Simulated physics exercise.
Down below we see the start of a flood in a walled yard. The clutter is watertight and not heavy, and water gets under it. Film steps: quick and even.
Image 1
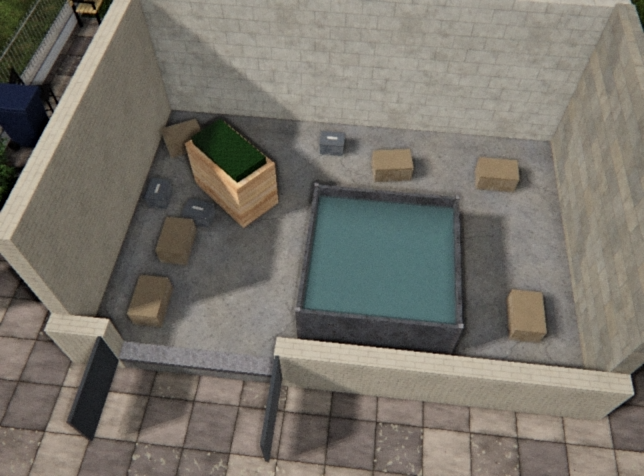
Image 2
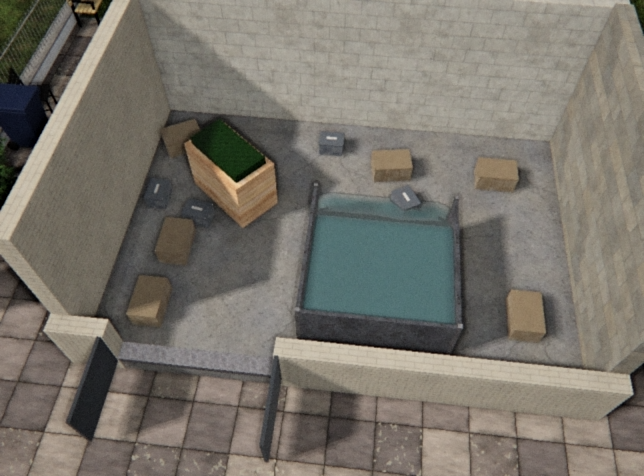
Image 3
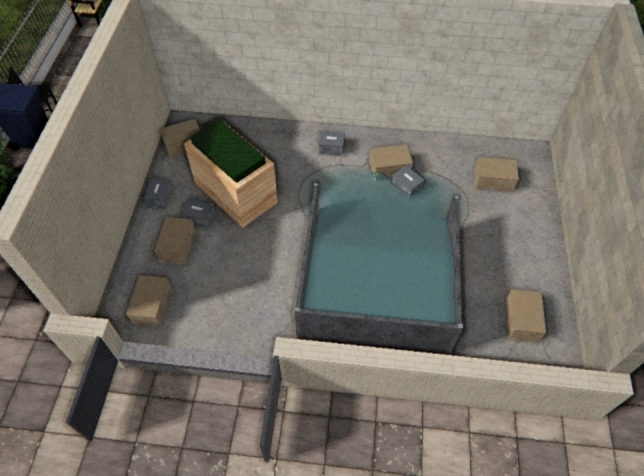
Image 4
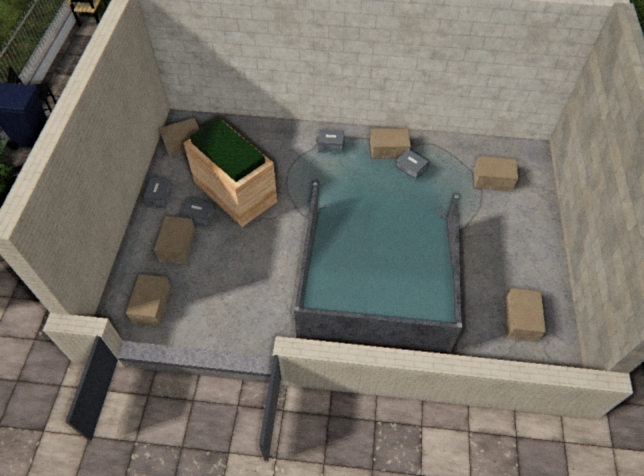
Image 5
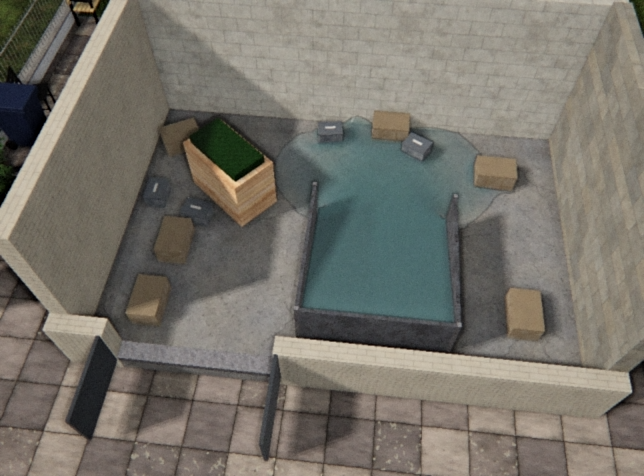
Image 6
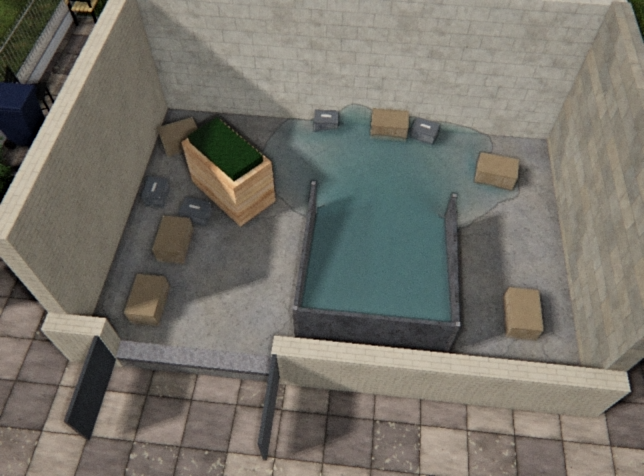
The footage shows a walled yard where the back side of a raised water tank opens and water spreads across the paving toward the rear wall, pushing a grey tote and then nearby brown crates and another grey tote backward.
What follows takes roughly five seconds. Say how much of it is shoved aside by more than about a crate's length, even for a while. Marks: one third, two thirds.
The share moved far is two thirds and up.
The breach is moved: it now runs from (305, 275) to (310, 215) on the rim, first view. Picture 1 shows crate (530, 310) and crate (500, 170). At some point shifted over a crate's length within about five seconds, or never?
In the order given: Stayed within that, stayed within that.
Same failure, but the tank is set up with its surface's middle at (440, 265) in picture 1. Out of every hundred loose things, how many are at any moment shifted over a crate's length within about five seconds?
Estimate: Around 100 per cent of them.
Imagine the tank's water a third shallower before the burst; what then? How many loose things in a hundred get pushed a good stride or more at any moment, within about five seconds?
Roughly 100 in a hundred.
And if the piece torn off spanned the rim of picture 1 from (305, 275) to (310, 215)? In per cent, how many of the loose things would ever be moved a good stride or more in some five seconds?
About 60 per cent.
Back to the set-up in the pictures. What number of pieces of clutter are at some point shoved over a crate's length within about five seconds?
The answer is 10.
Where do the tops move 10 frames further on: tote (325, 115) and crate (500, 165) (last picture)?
They end up close to (170, 106) and close to (549, 158).
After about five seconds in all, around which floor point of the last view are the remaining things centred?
I'd put it around pixel (362, 279).
A moment on, 3 of 10 are well off their spots; 3 afloat.
Next, 4 of 10 are well off their spots; 5 afloat.
Later, 8 of 10 are well off their spots; 5 afloat.
In the end, 10 of 10 are well off their spots, and 10 have been at some point; 5 afloat.
